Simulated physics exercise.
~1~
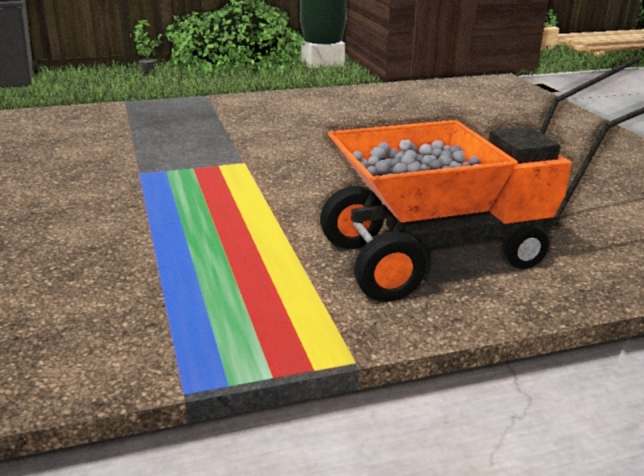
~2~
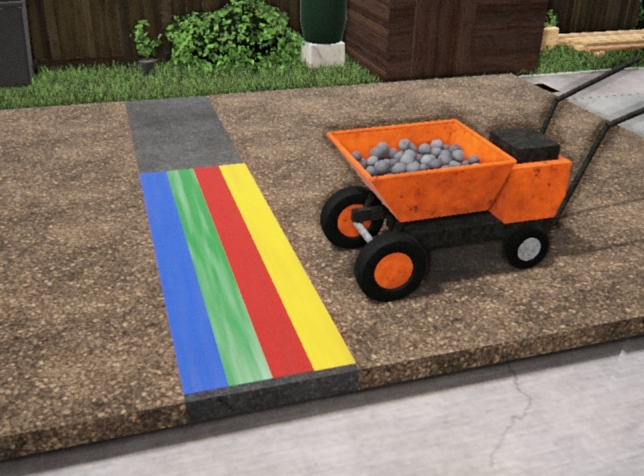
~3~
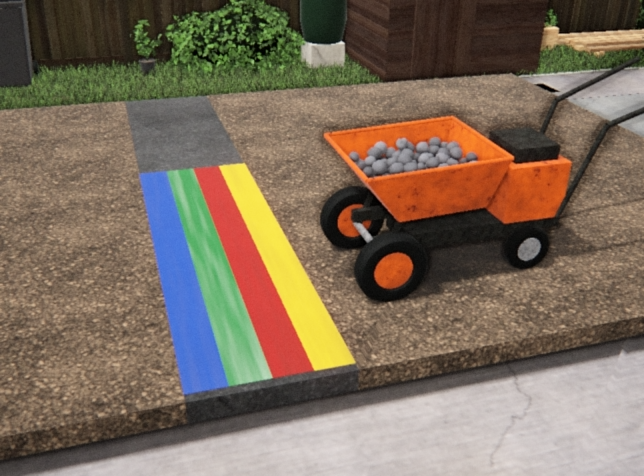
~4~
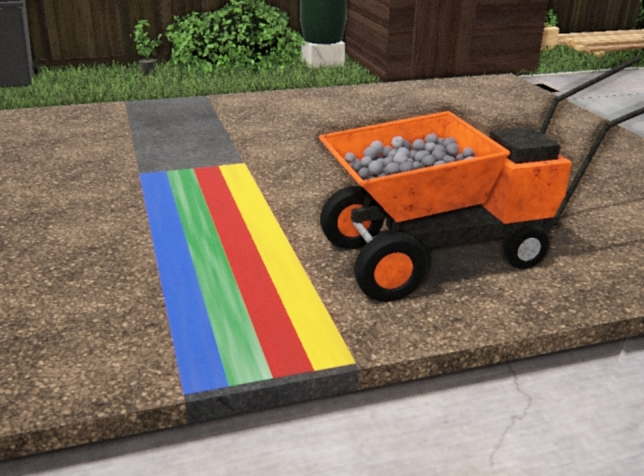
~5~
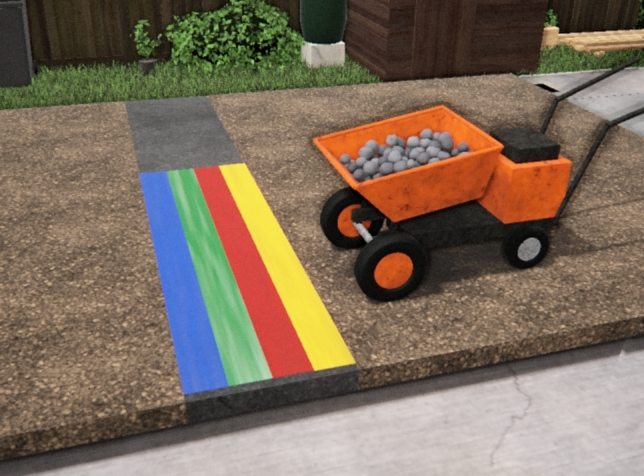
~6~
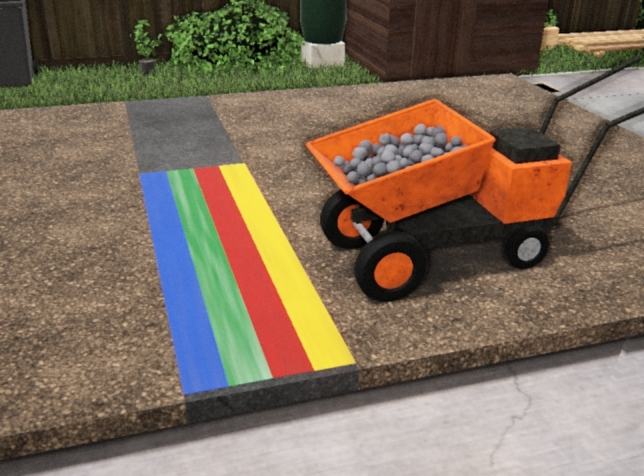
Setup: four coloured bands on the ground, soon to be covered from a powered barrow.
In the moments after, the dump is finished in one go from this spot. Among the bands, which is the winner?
That would be the red band.
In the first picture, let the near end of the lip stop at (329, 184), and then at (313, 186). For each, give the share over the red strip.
First try: Some 10 %; second try: 0 %.
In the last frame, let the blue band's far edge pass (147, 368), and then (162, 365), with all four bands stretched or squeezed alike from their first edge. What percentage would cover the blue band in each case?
About 10 per cent first, then about 10 per cent.
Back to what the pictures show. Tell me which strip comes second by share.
Following the top strip comes the green strip.
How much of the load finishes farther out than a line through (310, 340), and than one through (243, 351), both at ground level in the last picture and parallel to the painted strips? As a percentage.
First roughly 90 percent, then 40 percent.
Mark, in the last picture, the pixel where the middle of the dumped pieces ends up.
Near (238, 288).
Just after the last frame, skip tipped steeply; every one in the skip.
A moment on, skip tipped steeply; almost all in the skip; about a tenth over the red strip.
Further on, skip tipped right over; roughly a quarter in the skip; just a few over the yellow strip; roughly a third over the red strip; roughly a quarter over the green strip; about a tenth over the blue strip; about a tenth off the paint.
When it is over, skip tipped right over; about a tenth in the skip; about a tenth over the yellow strip; roughly a third over the red strip; roughly a third over the green strip; about a tenth over the blue strip; about a tenth off the paint.
